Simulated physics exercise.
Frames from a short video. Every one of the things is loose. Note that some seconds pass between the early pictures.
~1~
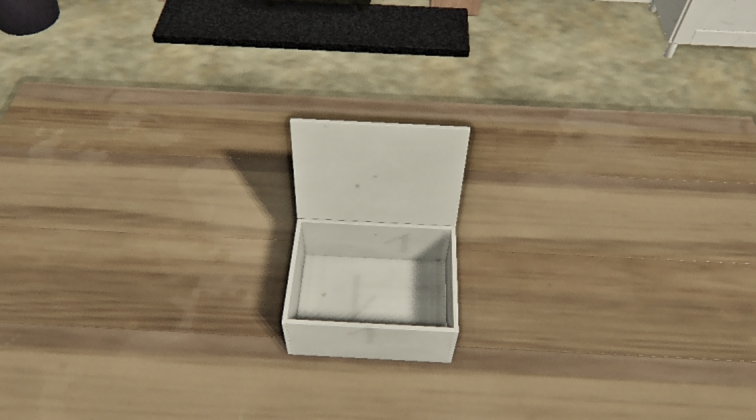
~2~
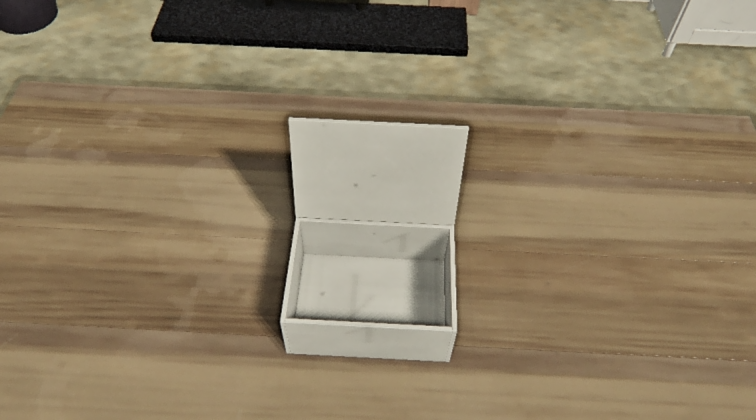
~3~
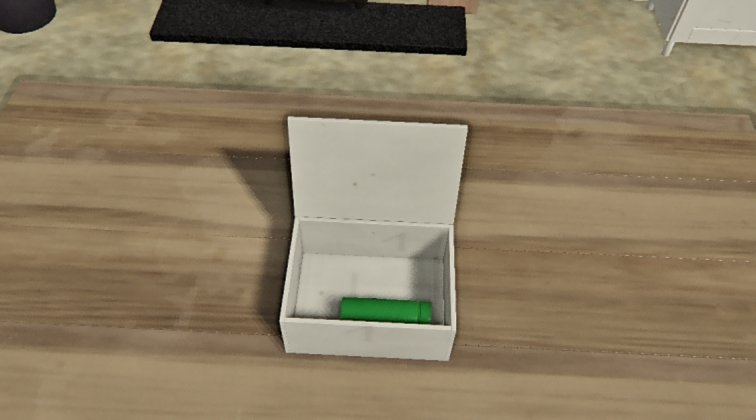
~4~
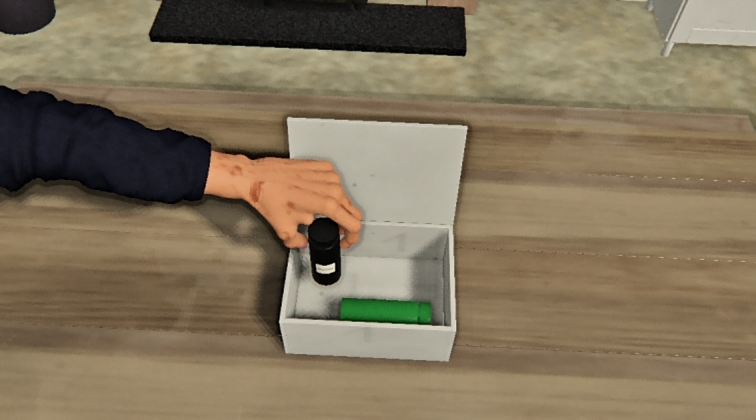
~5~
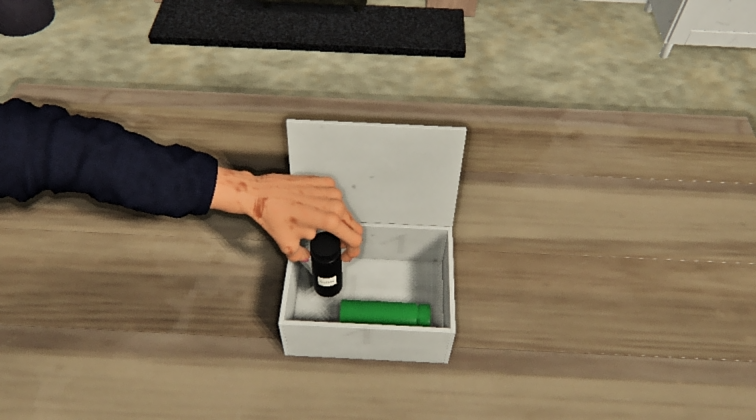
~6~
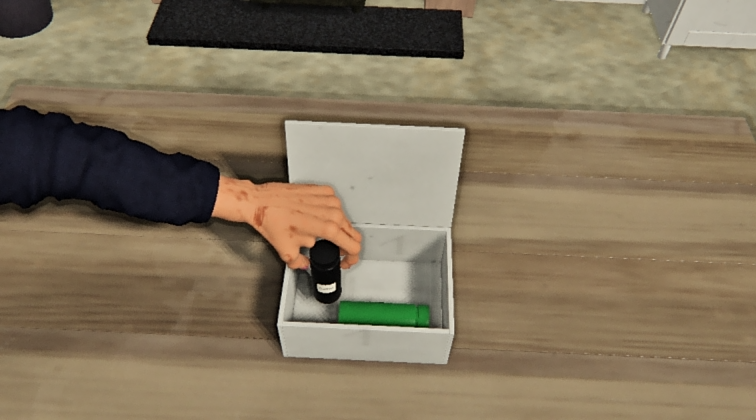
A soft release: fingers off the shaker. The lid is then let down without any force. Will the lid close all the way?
The lid is going to stay parted from the rim.
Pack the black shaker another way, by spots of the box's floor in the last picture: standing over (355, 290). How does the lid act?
Lid open.
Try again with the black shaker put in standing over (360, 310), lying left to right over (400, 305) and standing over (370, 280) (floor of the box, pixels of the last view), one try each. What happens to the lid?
Going in order, the lid comes down all the way, then comes down all the way, then is left partly open.
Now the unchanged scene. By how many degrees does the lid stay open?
Roughly 14°.
Then, 1.10 s later than the last frame, lid starting down; black shaker tilted by 10° near (317, 291).
Then, 1.70 s later than the last frame, lid 46° above the rim; black shaker tilted by 6° near (323, 289).
When it is over, lid 14° above the rim; moved from the start, black shaker; green shaker as before. End places, in pixels of the last picture, black shaker near (319, 289).
